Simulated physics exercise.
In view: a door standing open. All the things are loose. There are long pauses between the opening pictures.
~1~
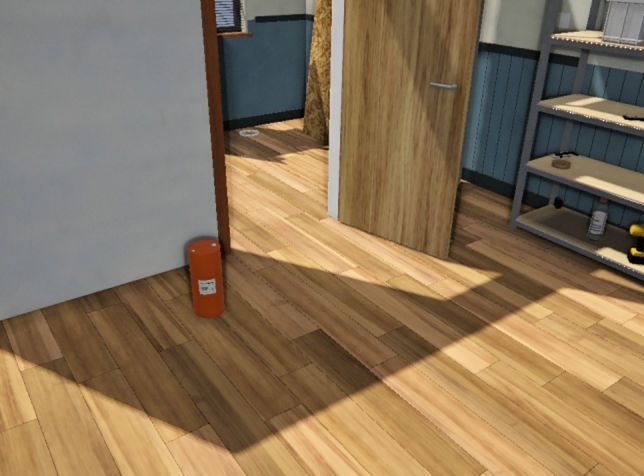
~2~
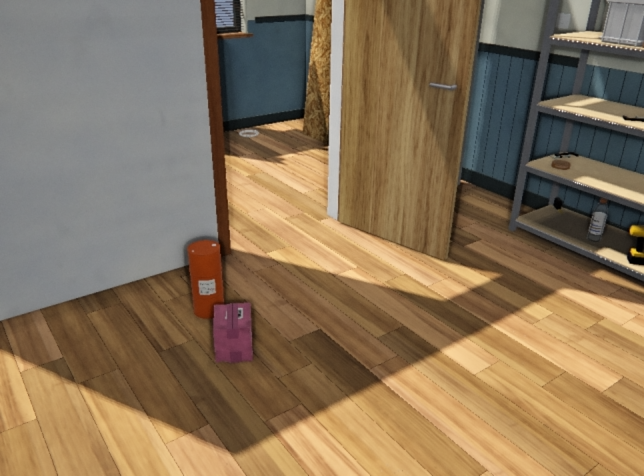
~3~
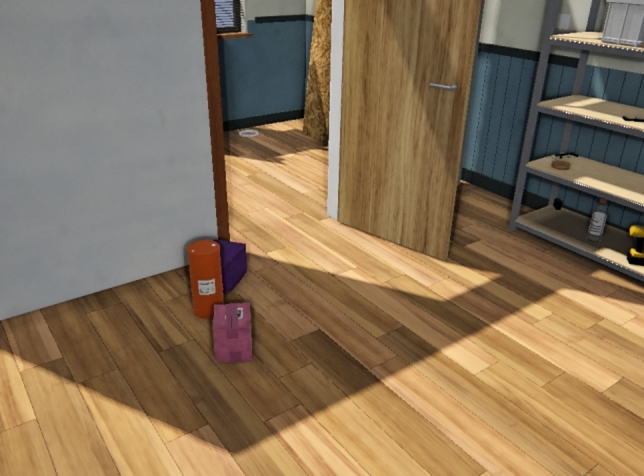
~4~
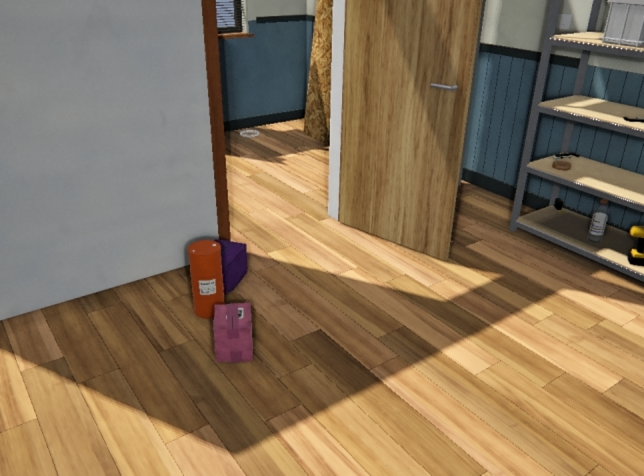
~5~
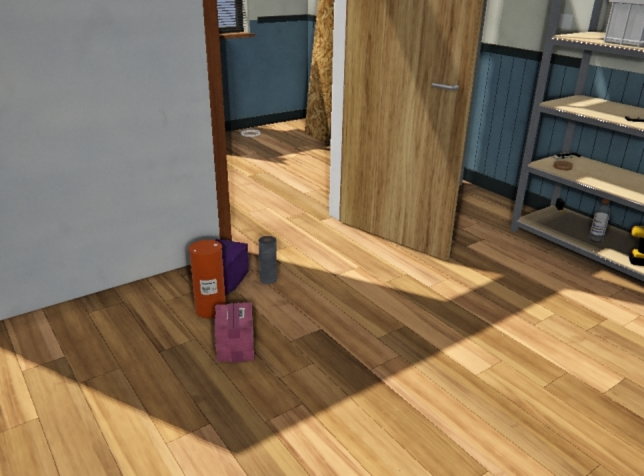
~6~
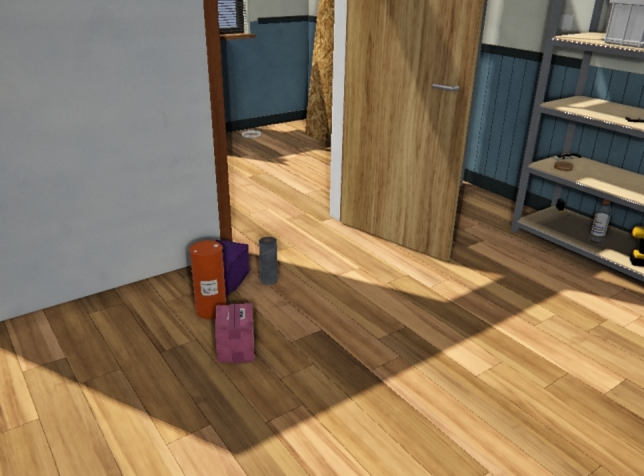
Nothing is seen travelling across the floor; instead, a pink parcel, then a purple box, then a grey roll appear one after another around an orange canister, while the view shifts very slightly. The place is a sunlit room with wooden floorboards, seen from above at an angle. The group sits left of centre by a pale wall's corner, with a wooden door standing wide open beyond and metal shelves at right.
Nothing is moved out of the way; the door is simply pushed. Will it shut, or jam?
As it turns out, it reaches the frame.
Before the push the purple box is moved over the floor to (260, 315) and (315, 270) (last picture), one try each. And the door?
First try: It shuts; second try: It jams.
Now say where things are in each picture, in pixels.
Door wide open and still, in the first picture.
Door wide open and still; orange canister (207, 280), in the second picture.
Door wide open and still; pink parcel (233, 333); orange canister (206, 280), in the third picture.
Door wide open and still; purple box (221, 267); pink parcel (234, 333), in the fourth picture.
Door wide open and still; orange canister (208, 279); purple box (222, 267), in the fifth picture.
Door wide open and still; grey roll (269, 261); pink parcel (235, 333), in the sixth picture.
Then, 0.50 s on from there, open by 81°.
Then, 0.70 s on from there, open by 62°.
Then, 1.00 s on from there, open by 30°.
Then, 1.20 s on from there, open by 8°.
In the end, open by 0°; all 4 unmoved. At the end, from the last picture's camera, grey roll near (269, 261).
